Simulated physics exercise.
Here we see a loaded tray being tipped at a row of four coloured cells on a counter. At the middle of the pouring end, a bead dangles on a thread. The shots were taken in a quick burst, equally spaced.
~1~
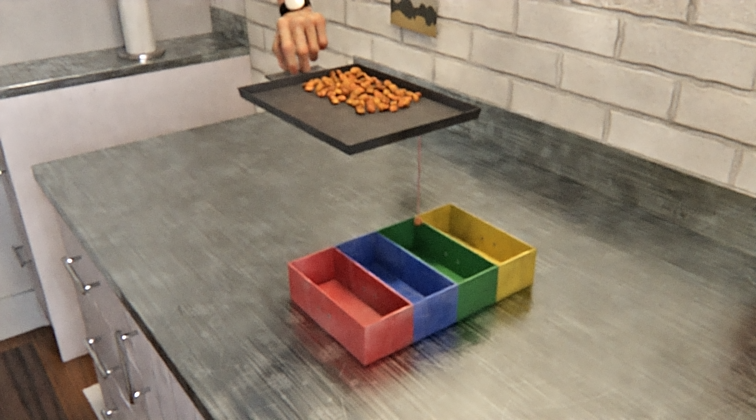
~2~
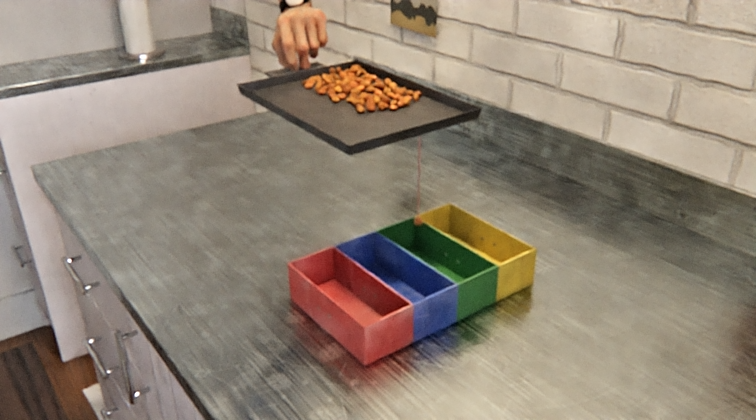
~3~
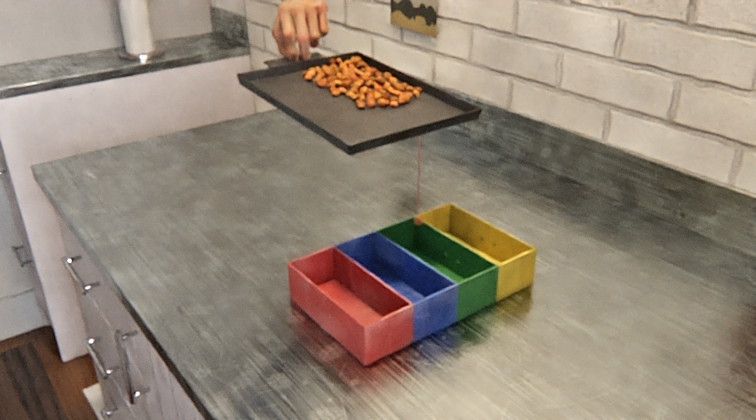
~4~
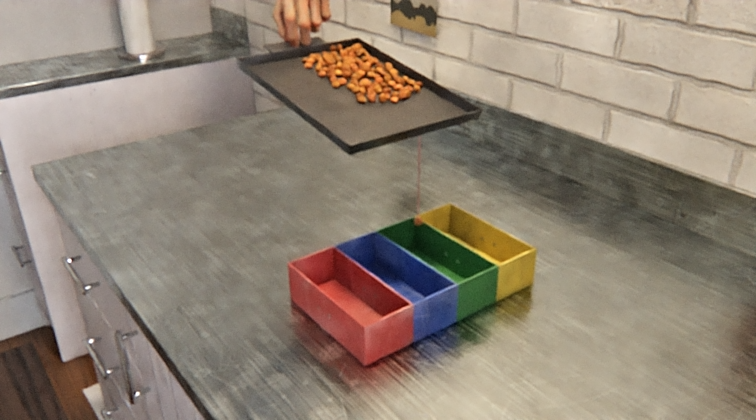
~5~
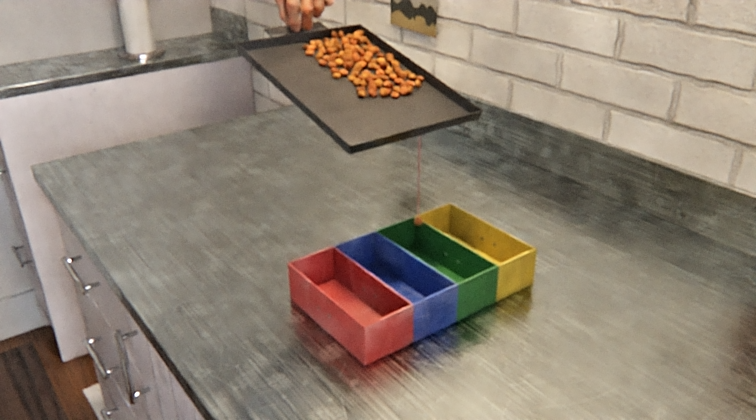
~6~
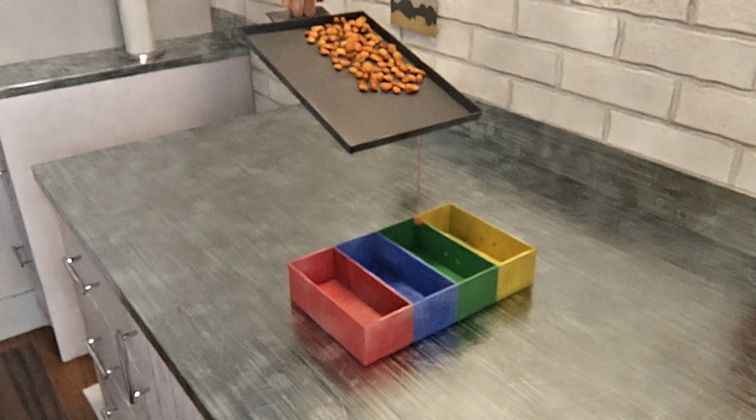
At the start, a hand holds a dark tray of small brown pieces level above red, blue, green and yellow cells on a counter. The hand then raises the tray's far end, slowly at first and then more steeply, while the near edge stays in place and the pieces remain bunched toward the raised end.
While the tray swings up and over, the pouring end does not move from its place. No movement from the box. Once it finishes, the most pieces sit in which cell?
In the yellow cell.
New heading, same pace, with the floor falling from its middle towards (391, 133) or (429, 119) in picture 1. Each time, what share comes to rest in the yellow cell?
First heading 20 %, second heading 50 %.
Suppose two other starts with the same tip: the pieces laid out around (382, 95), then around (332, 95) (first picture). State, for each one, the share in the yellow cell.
First case: Some 40 %; second case: Some 30 %.
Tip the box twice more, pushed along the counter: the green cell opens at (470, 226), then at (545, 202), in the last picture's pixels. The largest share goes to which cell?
The green one, then the red cell.
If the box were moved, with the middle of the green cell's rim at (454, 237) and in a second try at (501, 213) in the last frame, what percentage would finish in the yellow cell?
First position: Some 40 %; second position: Some 0 %.
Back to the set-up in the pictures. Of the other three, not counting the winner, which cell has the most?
Second place: Green.
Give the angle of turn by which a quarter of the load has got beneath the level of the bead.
The tilt then is about 75°.
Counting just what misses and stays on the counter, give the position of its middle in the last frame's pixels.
Look around pixel (543, 260).
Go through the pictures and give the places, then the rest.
The first picture shows corners of the pouring end near (349, 144) and (478, 108), level; middle of the load near (360, 91), bits of cat kibble; bead on its thread near (418, 221); red cell near (389, 331); blue cell near (435, 309); green cell near (477, 289); yellow cell near (516, 271).
The second picture shows corners of the pouring end near (349, 144) and (478, 108), level; middle of the load near (360, 89).
The third picture shows corners of the pouring end near (350, 144) and (479, 108), tipped barely, level across its low end; middle of the load near (360, 83).
The fourth picture shows corners of the pouring end near (350, 144) and (479, 109), tipped a little, level across its low end; middle of the load near (361, 73).
The fifth picture shows corners of the pouring end near (351, 144) and (480, 110), tipped a little, level across its low end; middle of the load near (362, 64).
The sixth picture shows corners of the pouring end near (352, 144) and (480, 111), tipped clearly, level across its low end; middle of the load near (358, 49), only a few on the move; red cell near (389, 331); blue cell near (435, 309); green cell near (477, 289); yellow cell near (516, 271).
Shortly afterwards, tray tipped steeply; the bulk on the tray; a little falling or outside the box.
Next, tray tipped right over; near a quarter on the tray; near a third in the yellow cell; a little in the green cell; only a few in the blue cell; near a quarter falling or outside the box.
Some moments later, tray tipped past a quarter turn; near half in the yellow cell; near a quarter in the green cell; a little in the blue cell; near a quarter falling or outside the box.
In the end, tray tipped past a quarter turn; near half in the yellow cell; near a quarter in the green cell; a little in the blue cell; none at all in the red cell; near a quarter outside the box.
